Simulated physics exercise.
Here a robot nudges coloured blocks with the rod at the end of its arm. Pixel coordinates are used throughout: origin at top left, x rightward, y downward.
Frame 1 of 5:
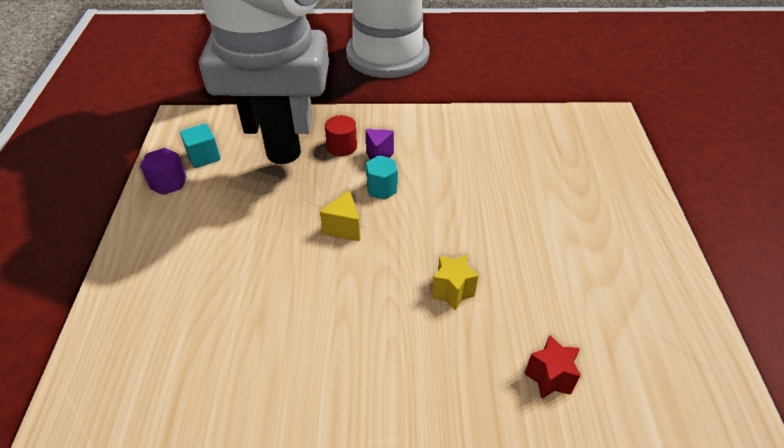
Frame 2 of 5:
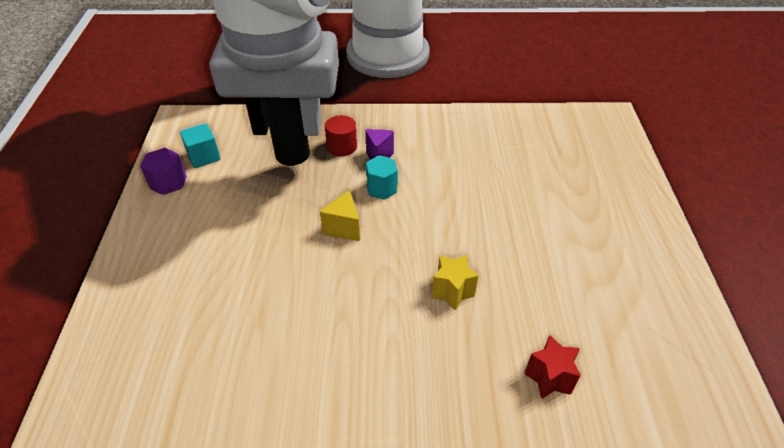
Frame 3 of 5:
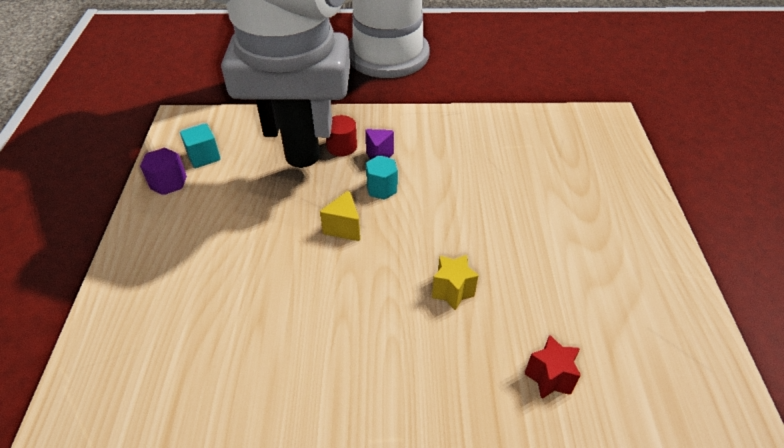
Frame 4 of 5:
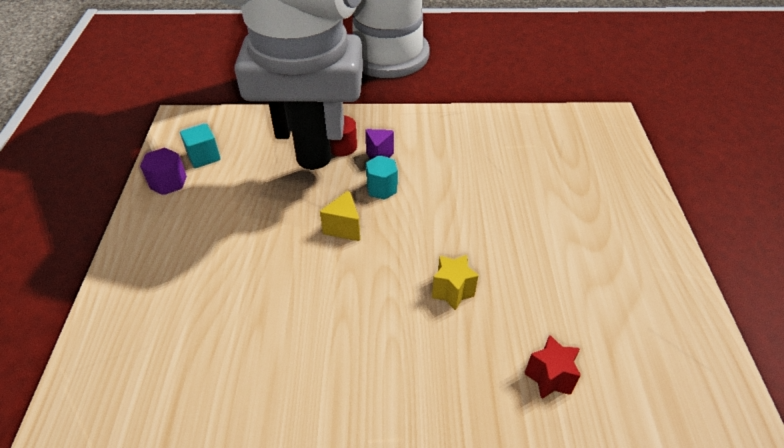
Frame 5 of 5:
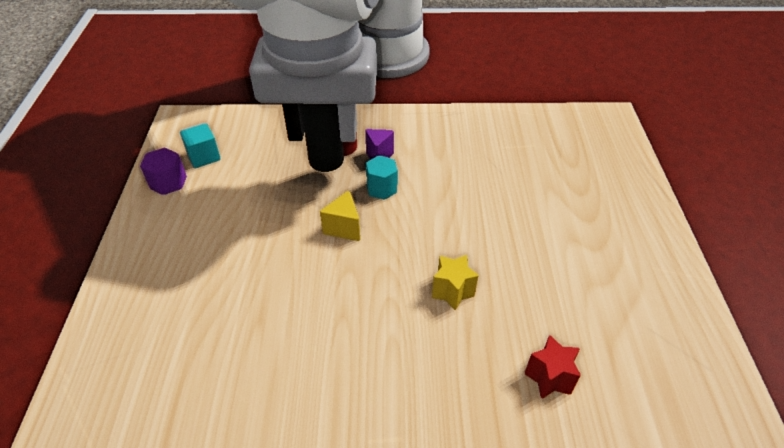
Robot arm moving its black rod slowly rightward above a wooden board, passing in front of a red cylinder, coloured blocks staying still.
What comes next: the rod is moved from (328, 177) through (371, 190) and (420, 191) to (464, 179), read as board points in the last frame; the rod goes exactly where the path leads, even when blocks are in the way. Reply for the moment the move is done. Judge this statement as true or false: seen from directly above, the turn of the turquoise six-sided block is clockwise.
Verdict: True.
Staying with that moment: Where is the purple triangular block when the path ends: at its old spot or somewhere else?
Left where it is.
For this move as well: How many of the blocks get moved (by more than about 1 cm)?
One gets moved.
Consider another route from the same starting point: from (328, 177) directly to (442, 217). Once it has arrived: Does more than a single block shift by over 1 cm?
No, I don't think so.
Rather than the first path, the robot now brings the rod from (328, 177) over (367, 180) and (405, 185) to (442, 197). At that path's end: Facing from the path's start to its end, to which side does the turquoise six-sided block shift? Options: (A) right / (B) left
A: Right.
The first path, step by step. One third of the way, rod at (372, 174); turquoise six-sided block at (406, 170).
Two thirds of the way, rod at (421, 175); turquoise six-sided block at (453, 176), turned 30° clockwise.
At the end, rod at (466, 163); purple triangular block in place; turquoise six-sided block at (478, 178), turned 75° clockwise.
